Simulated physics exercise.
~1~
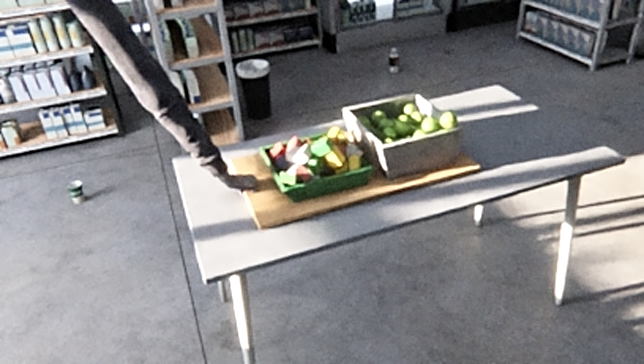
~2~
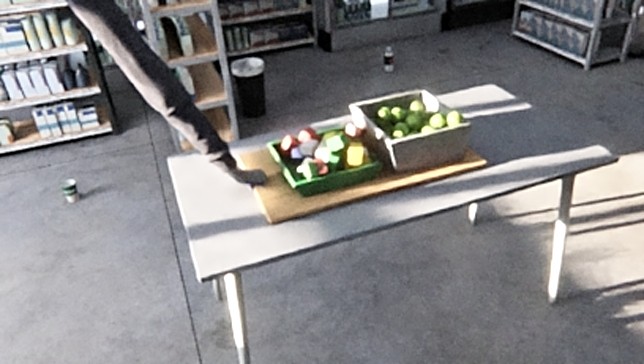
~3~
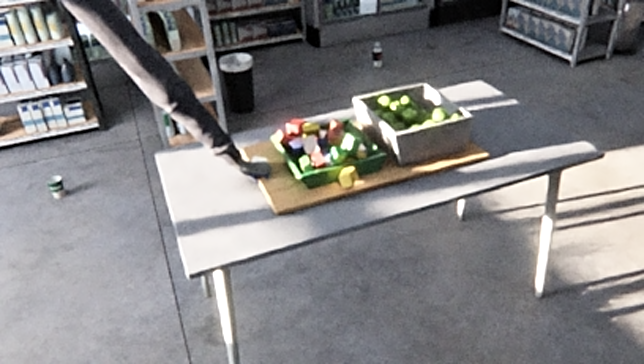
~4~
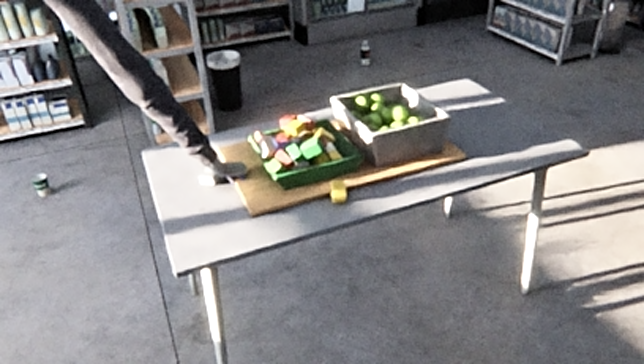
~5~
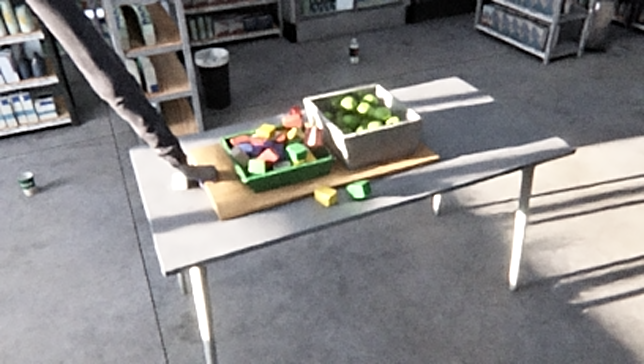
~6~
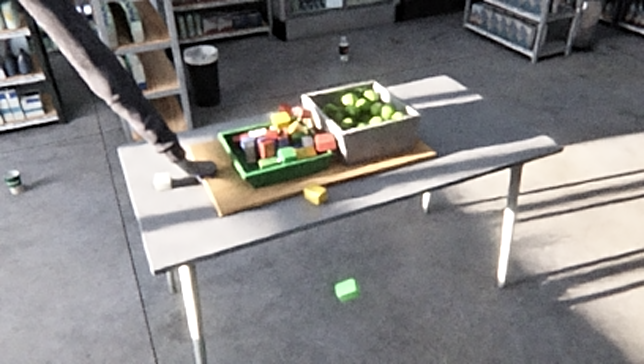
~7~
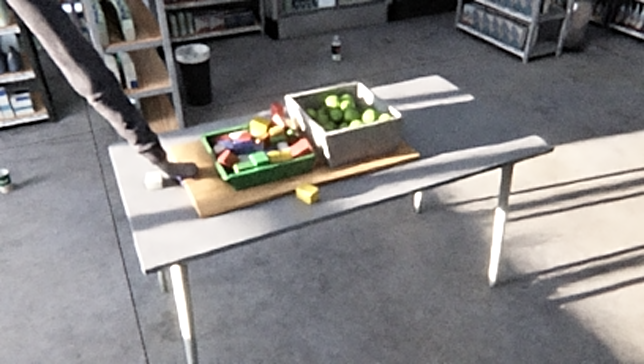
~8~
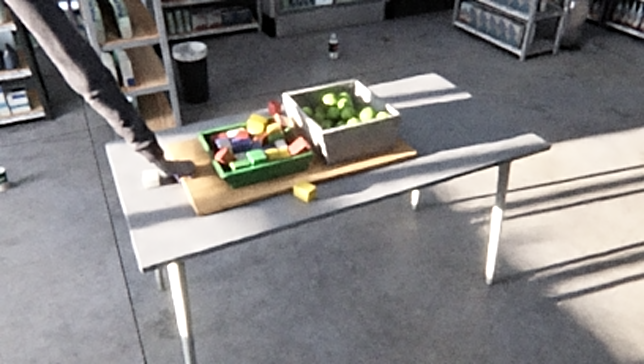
In the video, an arm shakes a board holding a green tote of colourful toy bricks and a grey tote of green apples on a table; a few bricks spill, one dropping toward the floor, before the board rests with the apples still in their tote.
